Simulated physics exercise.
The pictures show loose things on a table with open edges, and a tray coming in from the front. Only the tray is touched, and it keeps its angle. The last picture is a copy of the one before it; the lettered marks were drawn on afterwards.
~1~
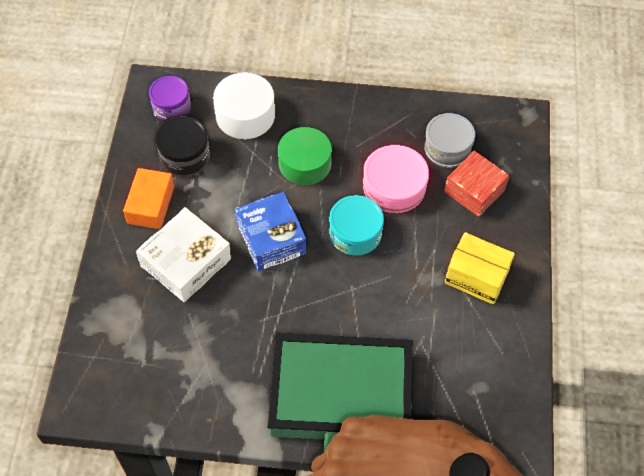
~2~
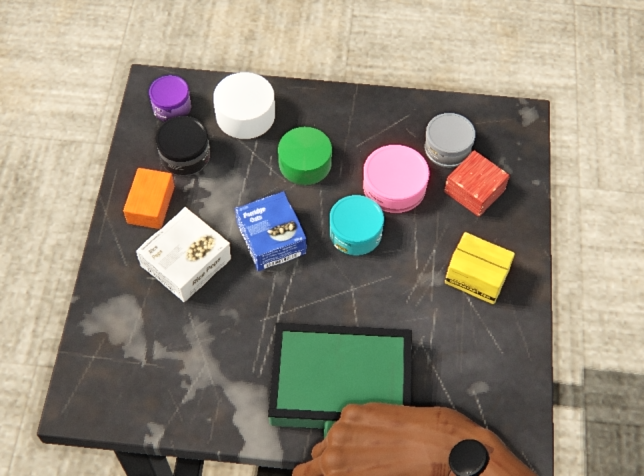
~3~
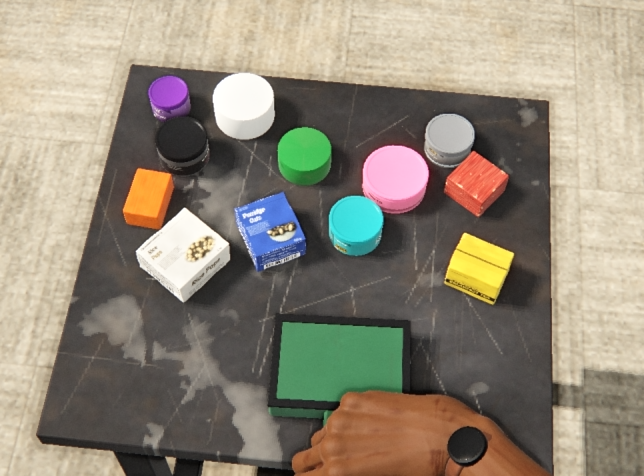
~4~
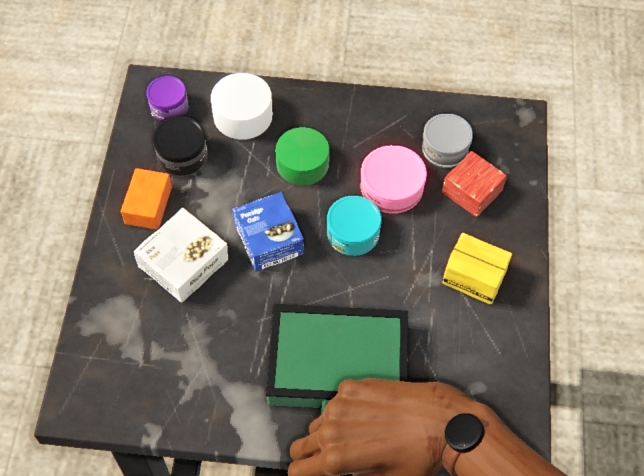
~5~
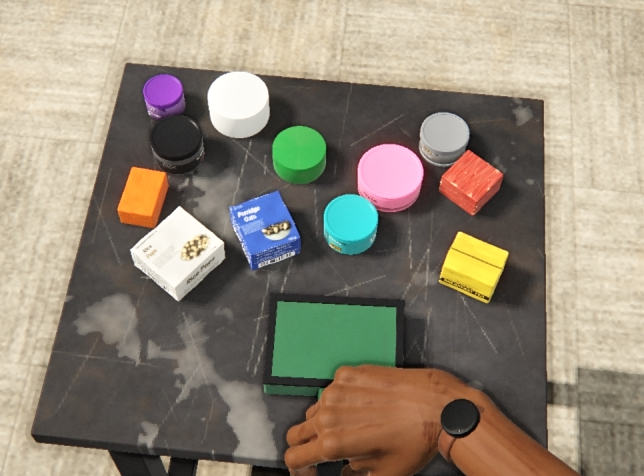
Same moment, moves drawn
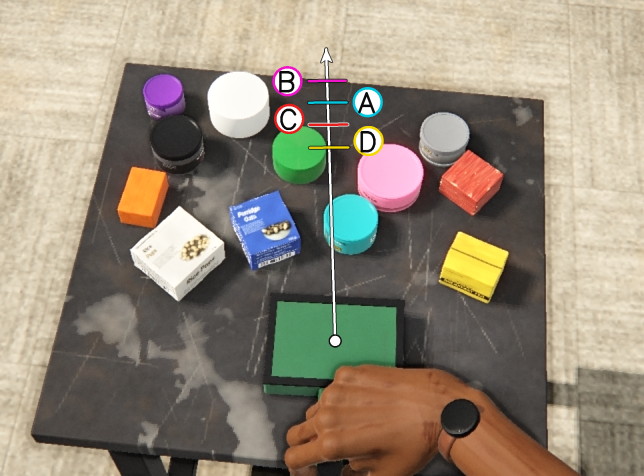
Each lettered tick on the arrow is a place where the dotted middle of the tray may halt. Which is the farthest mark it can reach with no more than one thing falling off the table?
C.
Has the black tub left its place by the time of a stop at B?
No.
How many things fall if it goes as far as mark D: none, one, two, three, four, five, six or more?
The count is none.
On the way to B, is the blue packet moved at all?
Yes.
On the copy, A at (328, 102); B at (327, 81); C at (329, 125); D at (330, 148); the arrow from (335, 341) to (326, 50); the white dot at (335, 341).
On C. First, tray (332, 264); pink jar (394, 171); turquoise tub (349, 202).
Then, tray (330, 188); grey tin (458, 130); pink jar (403, 129).
Finally, tray (328, 133); turquoise tub (347, 79); green tin (297, 77); none fallen.
By contrast, A drops two; B drops two; D is within the limit but short.
